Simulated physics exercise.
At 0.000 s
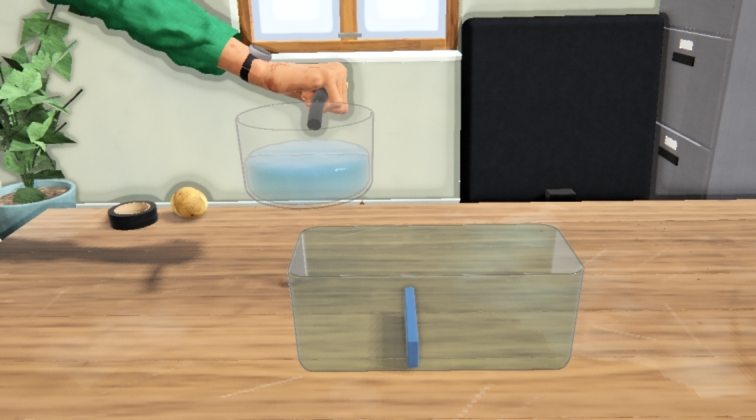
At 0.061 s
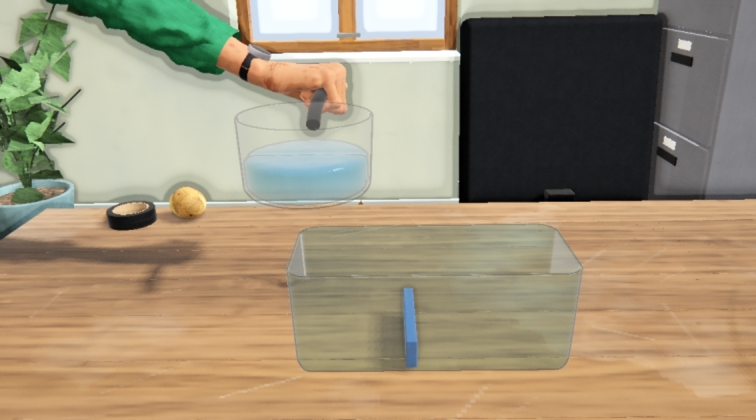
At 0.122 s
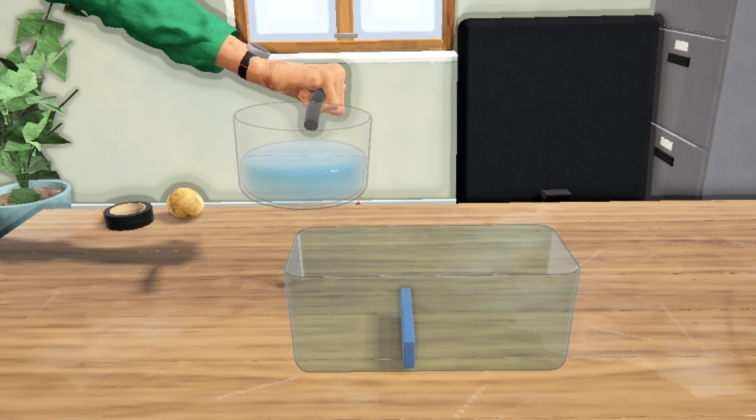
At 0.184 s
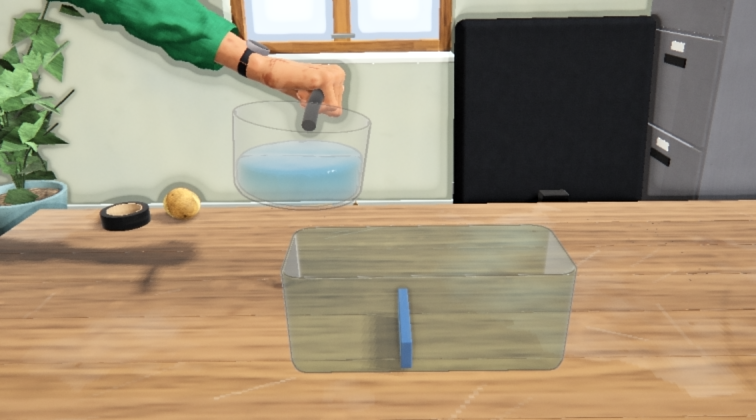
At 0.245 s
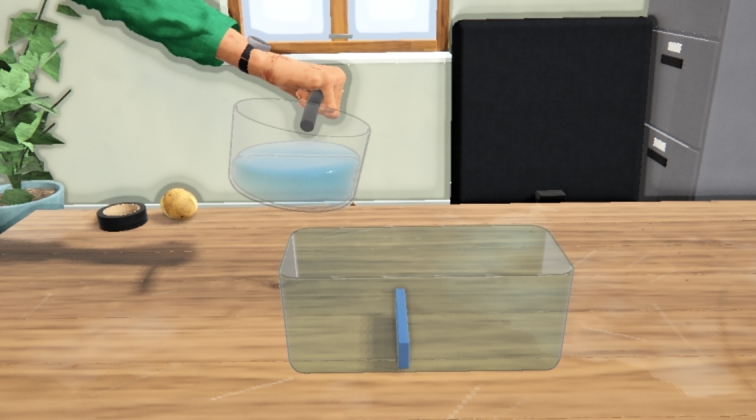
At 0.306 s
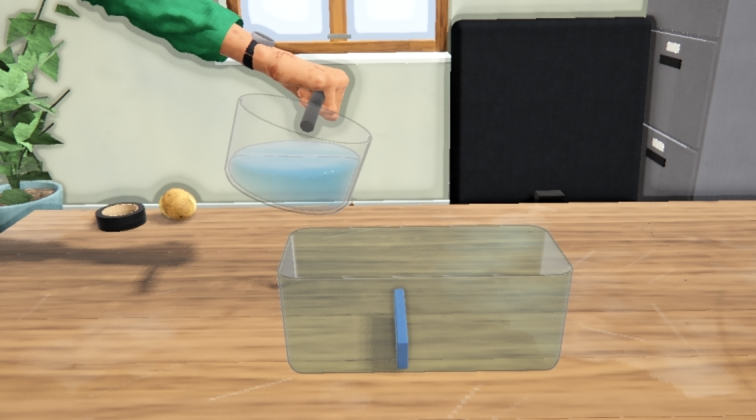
A hand in a green sleeve, reaching in from the upper left, holds a clear pot of blue water by its dark handle and slowly tilts it rightward, the water staying level. Seen from the front and slightly above, a wooden counter holds a clear, empty long basin with an upright blue piece inside. Behind are a plant, a potato, a dark roll, a window and grey cabinets, all shifting slightly left as the camera drifts right.
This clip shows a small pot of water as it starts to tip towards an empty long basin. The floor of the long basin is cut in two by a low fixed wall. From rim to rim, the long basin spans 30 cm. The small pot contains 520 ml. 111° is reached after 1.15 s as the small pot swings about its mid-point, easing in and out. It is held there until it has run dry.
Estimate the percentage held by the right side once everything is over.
I would say 51 per cent.
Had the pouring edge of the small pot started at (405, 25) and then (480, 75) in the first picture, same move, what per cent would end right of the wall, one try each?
90 in a hundred, followed by 90 in a hundred.
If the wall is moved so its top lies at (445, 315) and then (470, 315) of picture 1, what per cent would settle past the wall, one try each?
Result: 5 per cent, then 10 per cent.
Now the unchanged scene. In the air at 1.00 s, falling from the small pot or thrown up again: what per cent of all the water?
9 in a hundred, give or take.
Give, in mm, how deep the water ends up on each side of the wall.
Depths: Left near 16 mm, right near 12 mm.
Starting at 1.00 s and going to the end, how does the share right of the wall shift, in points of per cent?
I'd say it grows by some 2.
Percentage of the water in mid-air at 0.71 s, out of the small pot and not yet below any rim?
I'd put it at about 26 percent.
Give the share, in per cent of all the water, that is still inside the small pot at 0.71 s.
Some 64 % of it is still there.
After 0.71 s the tilt is 75° and 64 per cent is still to pour, 2 is left of the wall and 7 right of it.
After 1.00 s the tilt is 107° and 12 per cent is still to pour, 30 is left of the wall and 49 right of it.
After 1.31 s the tilt is 111° and 0 per cent is still to pour, 48 is left of the wall and 51 right of it.
After 1.65 s the tilt is 111° and 0 per cent is still to pour, 48 is left of the wall and 51 right of it.
In the end 48 per cent lies left of the wall, 51 right of it and 0 outside.
